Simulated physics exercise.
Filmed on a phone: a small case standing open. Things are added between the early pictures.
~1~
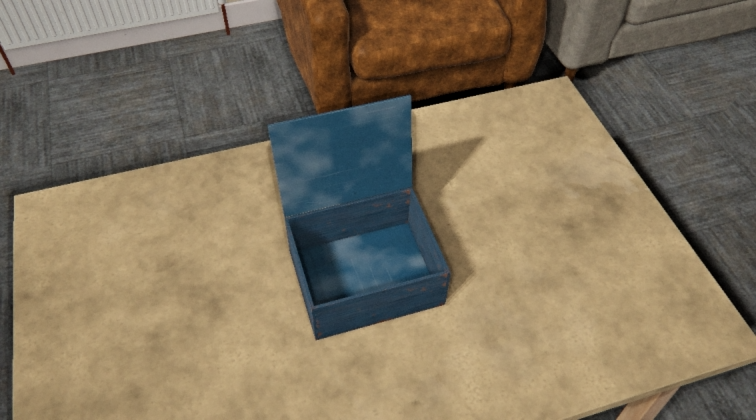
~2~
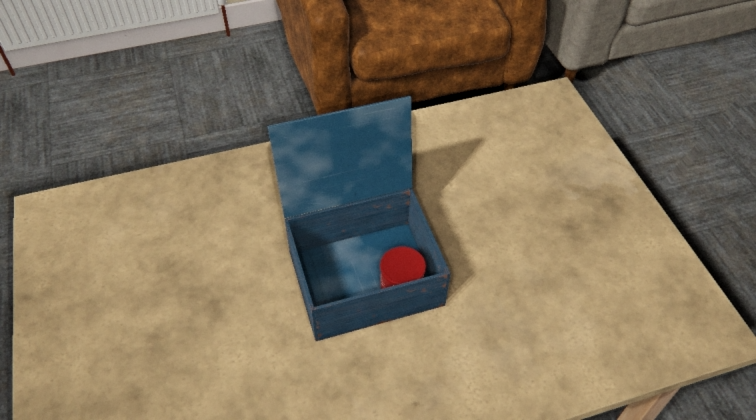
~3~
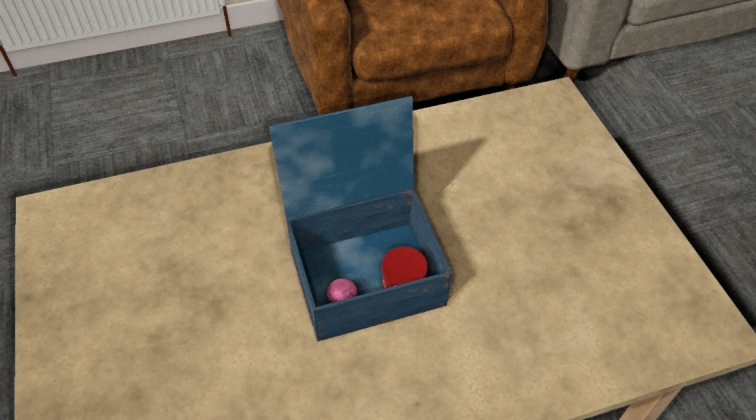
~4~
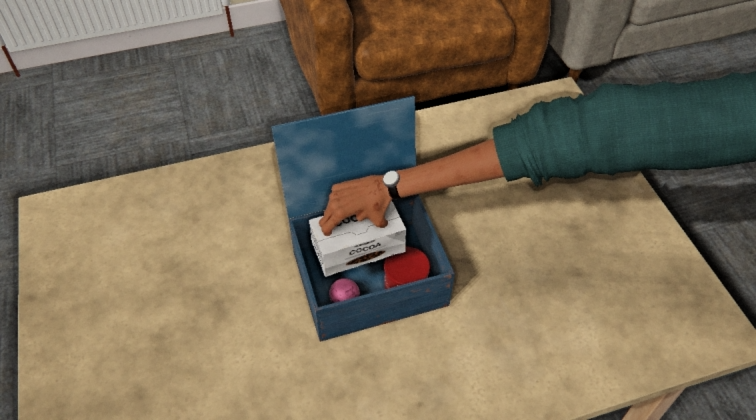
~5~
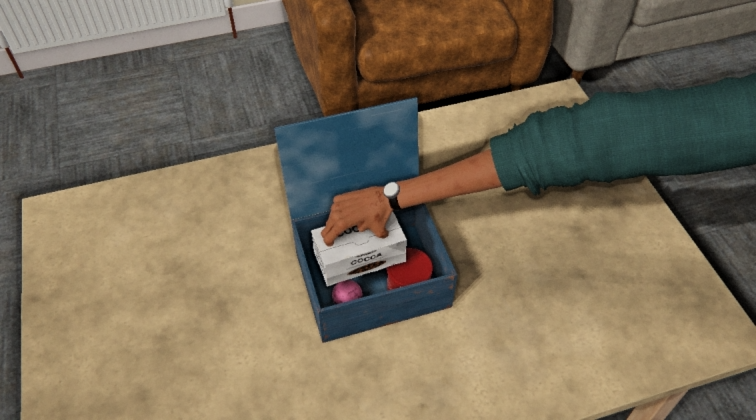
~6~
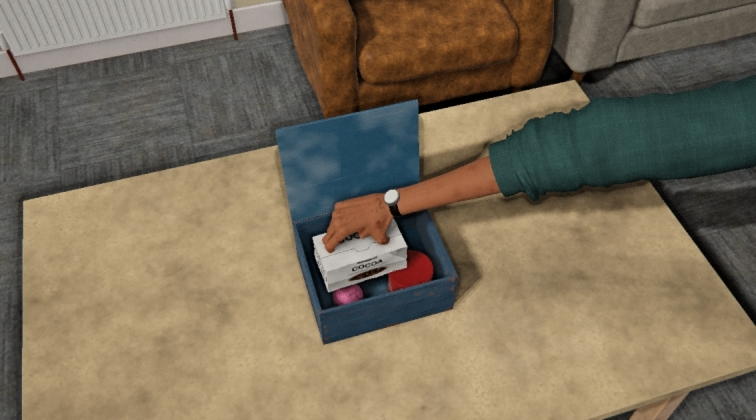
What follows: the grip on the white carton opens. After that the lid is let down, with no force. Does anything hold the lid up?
As it turns out, it shuts flat.
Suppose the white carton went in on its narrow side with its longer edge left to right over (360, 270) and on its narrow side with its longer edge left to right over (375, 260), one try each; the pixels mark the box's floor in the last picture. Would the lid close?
First, it shuts flat; second, it sits on the rim.
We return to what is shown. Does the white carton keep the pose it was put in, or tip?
The white carton ends up tilted.
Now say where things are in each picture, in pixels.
The last thing is not in view yet, in the first frame.
The last thing is not in view yet; red tin (402, 278), in the second frame.
The last thing is not in view yet; red tin (404, 278), in the third frame.
On its way; white carton (358, 236); red tin (406, 278), in the fourth frame.
On its way; white carton (359, 246), in the fifth frame.
In place under the hand; white carton (360, 253), in the sixth frame.
Then, 1.10 s after the last picture, lid starting down; white carton on its side near (353, 265); pink ball rolled a little.
Then, 1.80 s after the last picture, lid 44° above the rim; white carton on its side near (353, 265); pink ball rolled a little.
At rest, lid shut; tipped over in the box, white carton; the other 2 in place. Seen from the same camera at the end, white carton near (353, 265).
